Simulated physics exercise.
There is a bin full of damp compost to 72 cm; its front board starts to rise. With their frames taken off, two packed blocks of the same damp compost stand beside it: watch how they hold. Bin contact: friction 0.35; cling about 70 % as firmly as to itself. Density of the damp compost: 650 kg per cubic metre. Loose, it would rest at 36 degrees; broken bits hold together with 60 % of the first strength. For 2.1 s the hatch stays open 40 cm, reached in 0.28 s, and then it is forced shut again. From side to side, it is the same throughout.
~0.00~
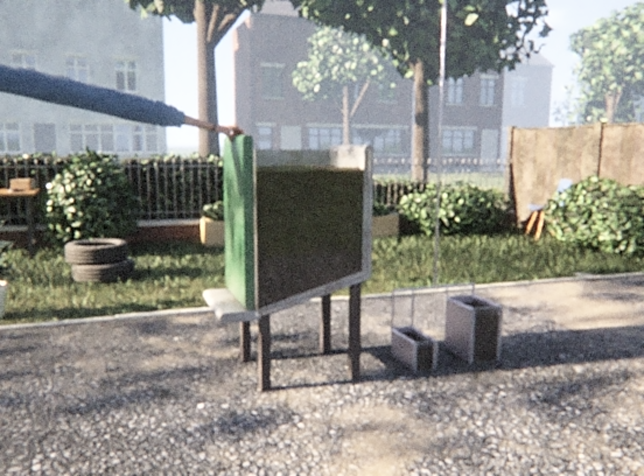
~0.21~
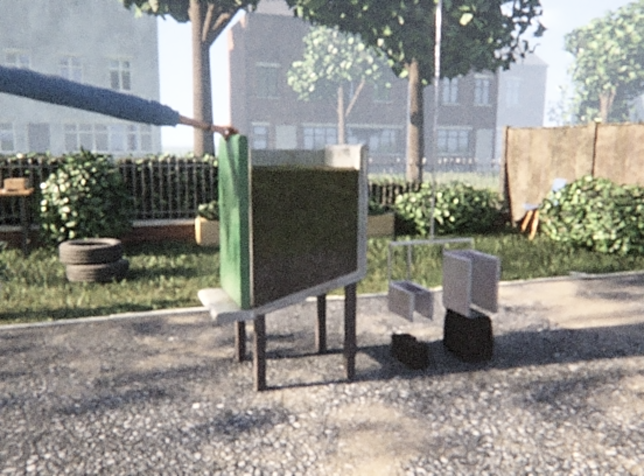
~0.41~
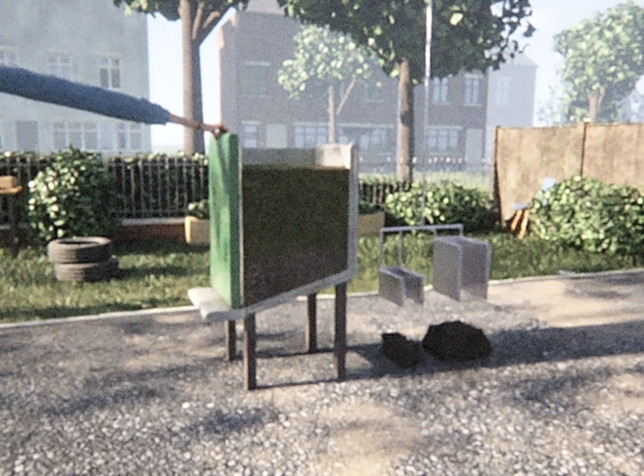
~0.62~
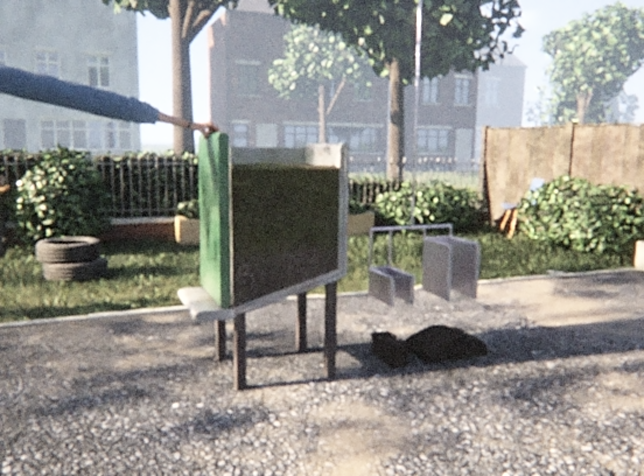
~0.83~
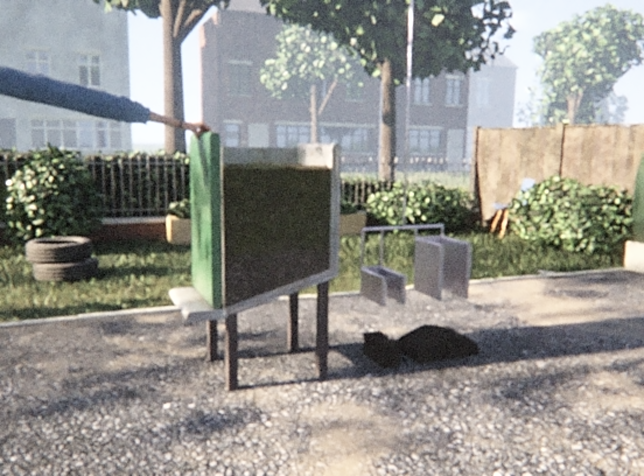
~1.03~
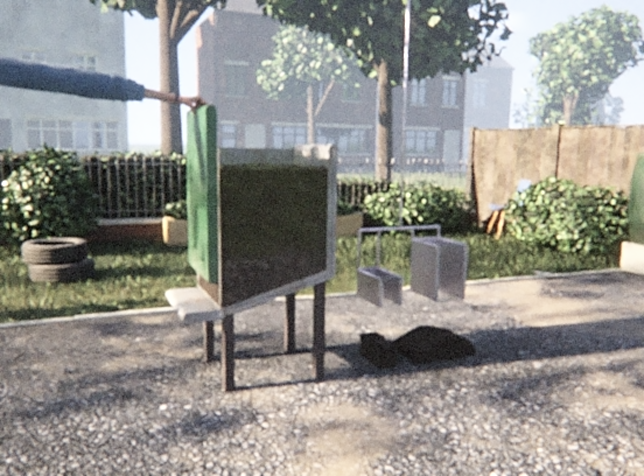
To begin with, an arm reaches to the green front board of a raised bin of dark compost, beside two boxed blocks. Their open casings lift away, and the larger block slumps into a low mound while the smaller stays low. Finally, the hand raises the board slightly.
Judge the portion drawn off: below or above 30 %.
Lab note - outcome greater than 30 %.
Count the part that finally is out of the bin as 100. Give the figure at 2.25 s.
Close to 70 in a hundred.
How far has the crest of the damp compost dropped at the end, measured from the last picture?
Roughly 20 cm.
After 1.59 s, the hatch is 40 cm open and 10 % is out.
After 2.25 s, the hatch is 40 cm open and 32 % is out.
After 2.91 s, the hatch is 40 cm open and 42 % is out.
After 3.57 s, the hatch is 10 cm open and 48 % is out.
After 4.14 s, at the end, the hatch is shut and 48 % is out.
